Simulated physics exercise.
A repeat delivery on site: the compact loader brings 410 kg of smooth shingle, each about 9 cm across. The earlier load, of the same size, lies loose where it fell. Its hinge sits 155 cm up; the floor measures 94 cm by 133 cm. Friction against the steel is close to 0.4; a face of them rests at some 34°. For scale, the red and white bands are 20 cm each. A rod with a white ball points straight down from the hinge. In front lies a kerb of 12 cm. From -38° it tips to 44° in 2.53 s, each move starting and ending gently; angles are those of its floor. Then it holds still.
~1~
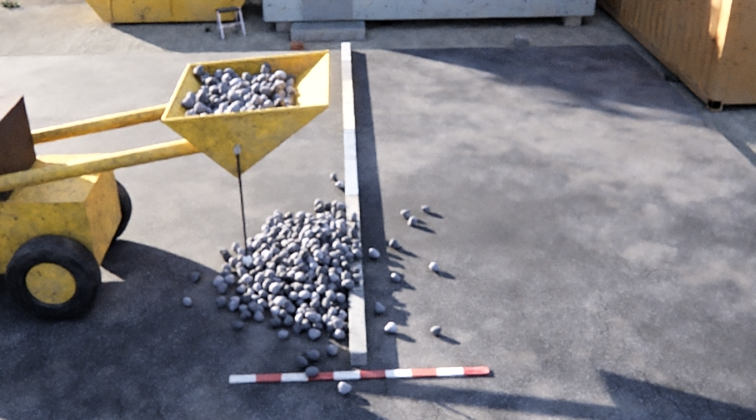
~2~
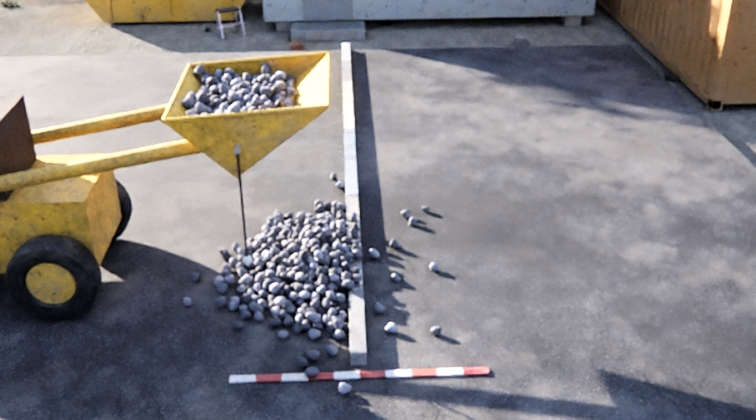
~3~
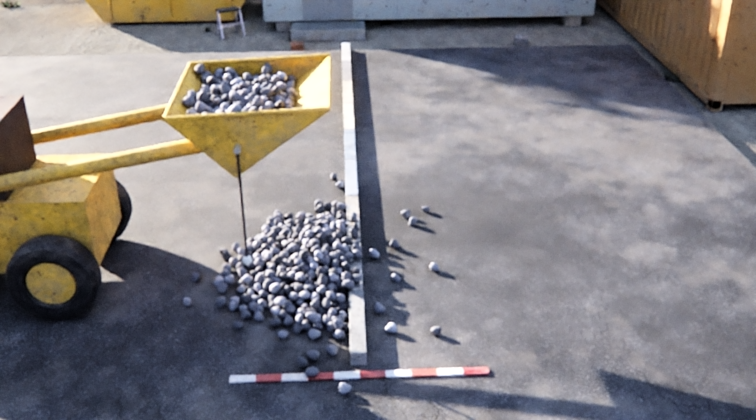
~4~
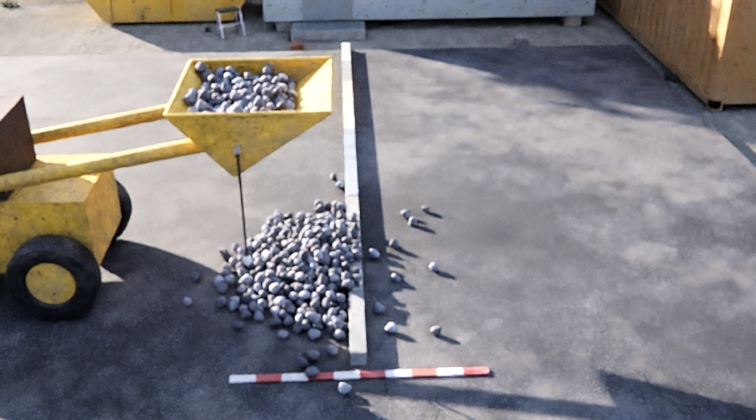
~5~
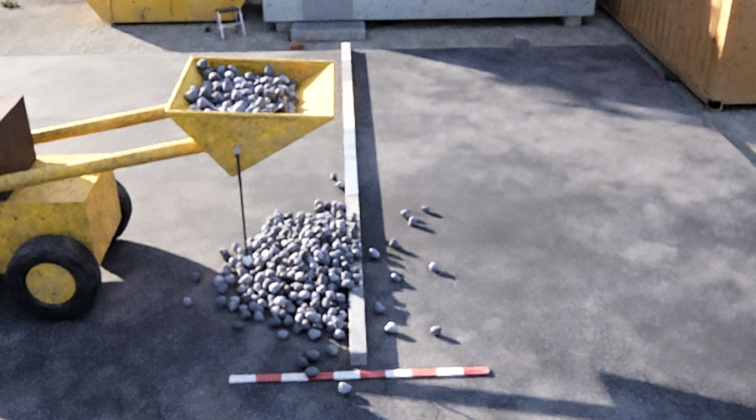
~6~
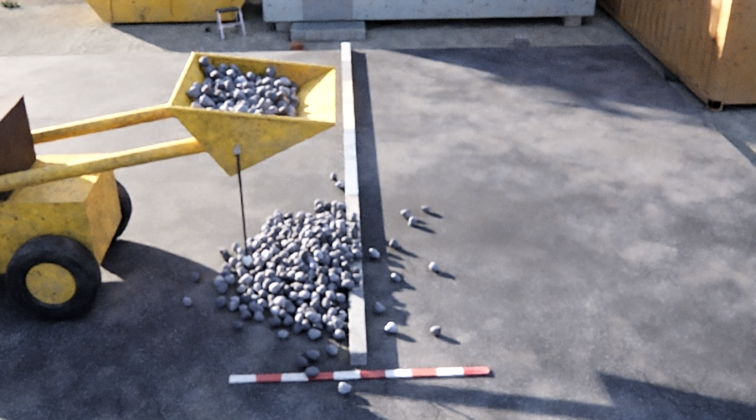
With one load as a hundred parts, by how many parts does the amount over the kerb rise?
Roughly 75 per cent of a load more.
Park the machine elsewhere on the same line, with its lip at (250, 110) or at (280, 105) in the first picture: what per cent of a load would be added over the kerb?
About 5 and 30 per cent.
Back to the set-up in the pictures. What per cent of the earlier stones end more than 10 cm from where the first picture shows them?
About 5 per cent.
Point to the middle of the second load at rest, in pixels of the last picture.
Their middle is at about (393, 263).
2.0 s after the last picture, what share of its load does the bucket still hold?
Roughly 0 per cent is still inside.
Then, 1.3 s after the last picture the floor is at 31°; in per cent of one load, 85 in the bucket, 111 on this side of the kerb, 3 over the kerb; the foremost stones are at (412, 257).
Then, 2.0 s after the last picture the floor is at 44°; in per cent of one load, 1 in the bucket, 143 on this side of the kerb, 56 over the kerb; the foremost stones are at (471, 269).
Then, 2.4 s after the last picture the floor is at 44°; in per cent of one load, 0 in the bucket, 124 on this side of the kerb, 75 over the kerb; the foremost stones are at (515, 266).
Then, 5.2 s after the last picture the floor is at 44°; in per cent of one load, 0 in the bucket, 122 on this side of the kerb, 77 over the kerb; the foremost stones are at (551, 272). Net gain over the kerb, 75.
